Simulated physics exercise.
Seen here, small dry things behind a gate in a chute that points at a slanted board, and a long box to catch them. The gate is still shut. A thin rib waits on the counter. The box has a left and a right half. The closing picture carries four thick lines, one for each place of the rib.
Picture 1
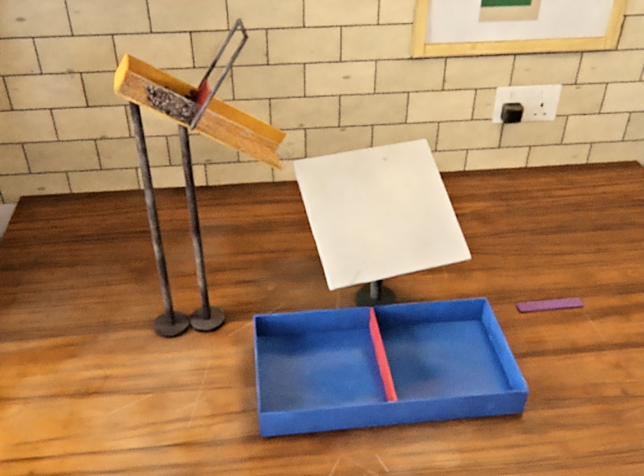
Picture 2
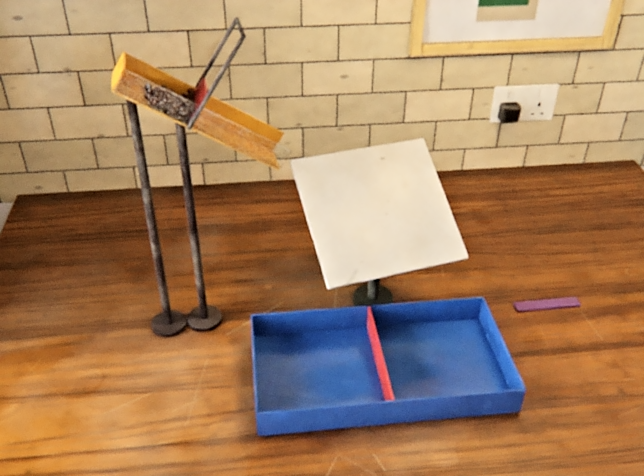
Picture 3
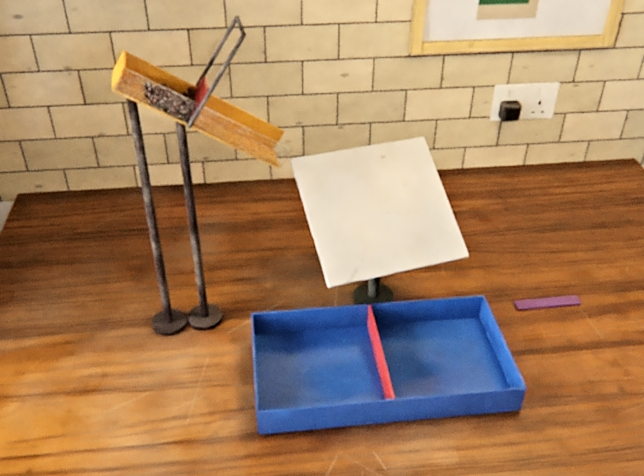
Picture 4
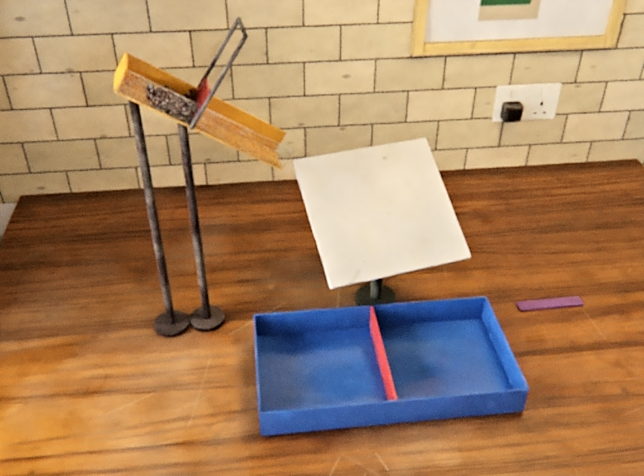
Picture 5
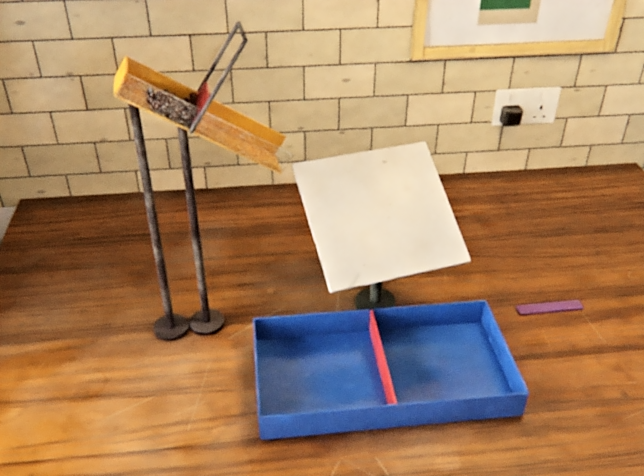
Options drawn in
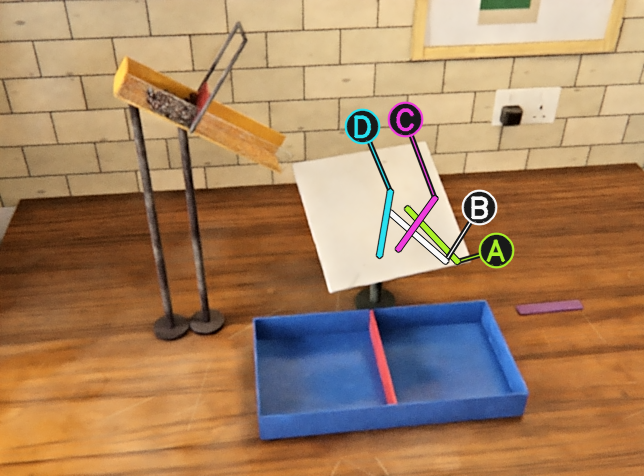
A blue divided box sits below a tilted white board and a gated chute of small dry pieces, all still.
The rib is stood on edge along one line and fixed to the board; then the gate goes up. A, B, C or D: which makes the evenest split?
D.
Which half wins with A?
The right half.
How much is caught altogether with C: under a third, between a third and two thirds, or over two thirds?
Line C gives over two thirds.
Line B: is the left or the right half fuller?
More lands on the right.
On the marked copy, line A from (407, 208) to (457, 261); line B from (390, 212) to (445, 261); line C from (434, 198) to (398, 249); line D from (390, 191) to (379, 255).
With A, of what is caught, a small share in the left half, all but a few in the right.
With B, of what is caught, a small share in the left half, all but a few in the right.
With C, of what is caught, a small share in the left half, the bulk in the right.
With D, of what is caught, close to half in the left half, close to half in the right.
